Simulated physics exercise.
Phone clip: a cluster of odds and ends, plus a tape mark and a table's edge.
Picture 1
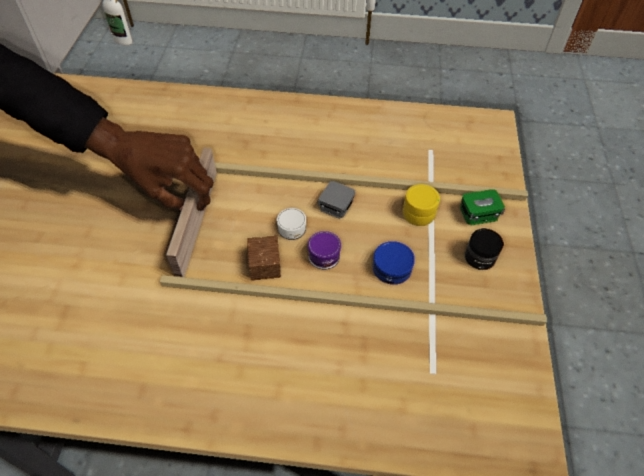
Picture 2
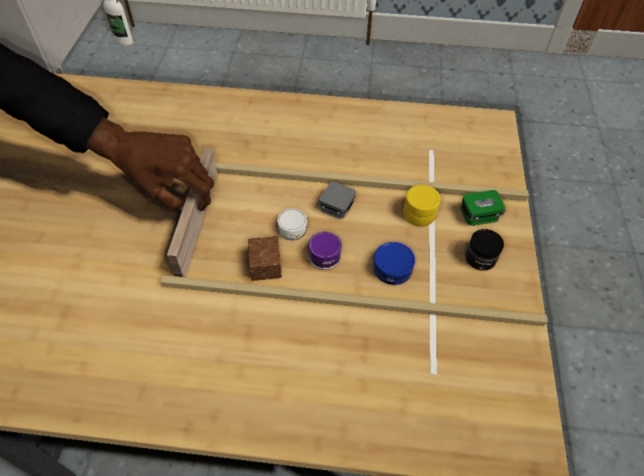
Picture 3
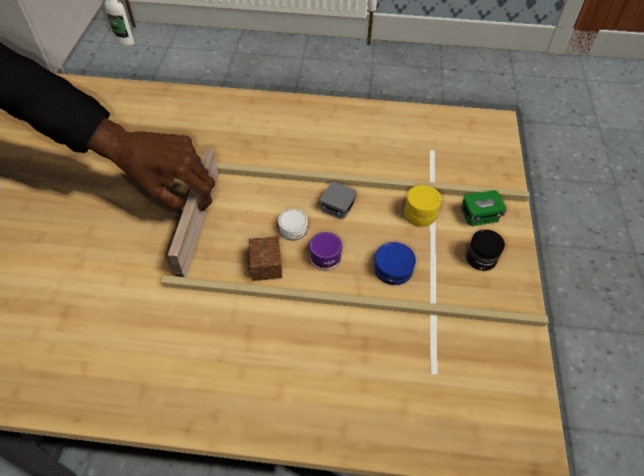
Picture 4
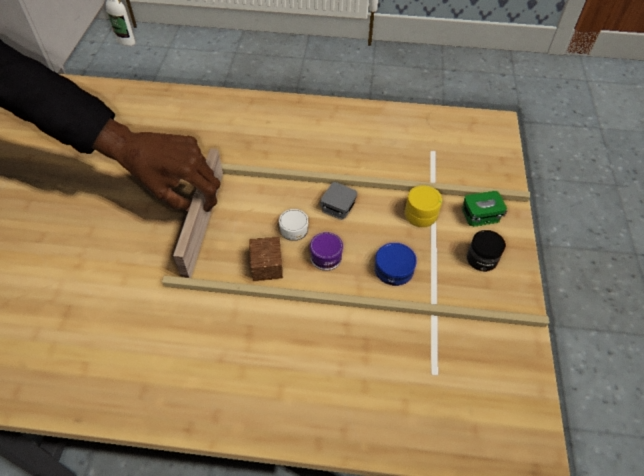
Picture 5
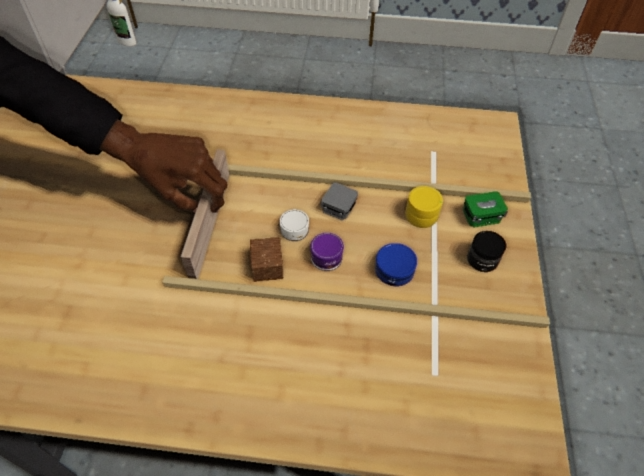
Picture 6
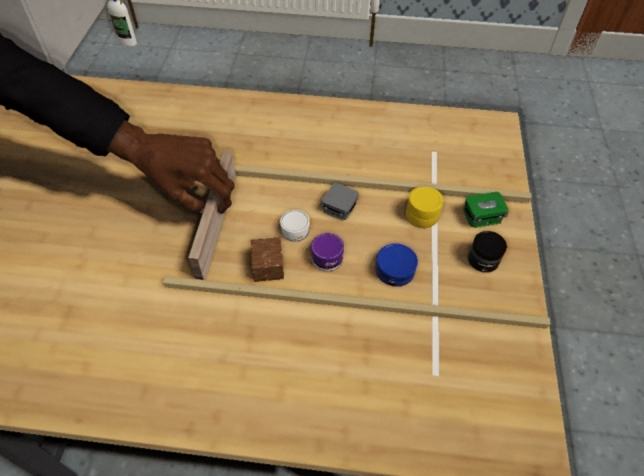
The video shows a hand holding a wooden board upright on a table behind a group of small coloured objects near a white tape line, then moving the board slightly to the right while the objects stay practically still.
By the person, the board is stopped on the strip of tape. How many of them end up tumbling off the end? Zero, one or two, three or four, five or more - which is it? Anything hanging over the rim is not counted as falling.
There will be no losses over the edge.
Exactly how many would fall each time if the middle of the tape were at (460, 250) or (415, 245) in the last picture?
Counts: 1, 0.
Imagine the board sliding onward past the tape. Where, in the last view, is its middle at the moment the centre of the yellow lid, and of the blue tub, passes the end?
When the yellow lid crosses, the middle is near (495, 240); when the blue tub crosses, near (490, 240).
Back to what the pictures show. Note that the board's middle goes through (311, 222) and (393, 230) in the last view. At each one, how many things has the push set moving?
3 and 6.
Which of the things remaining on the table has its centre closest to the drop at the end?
Green case.
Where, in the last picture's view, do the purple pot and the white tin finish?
The purple pot comes to rest close to (452, 256), while the white tin rests close to (450, 232).
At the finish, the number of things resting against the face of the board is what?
The number is 4.
Early on, none off yet; green case at rest near (484, 211); black tub at rest near (487, 252); yellow lid at rest near (424, 208).
Finally, the number that fall off is zero.
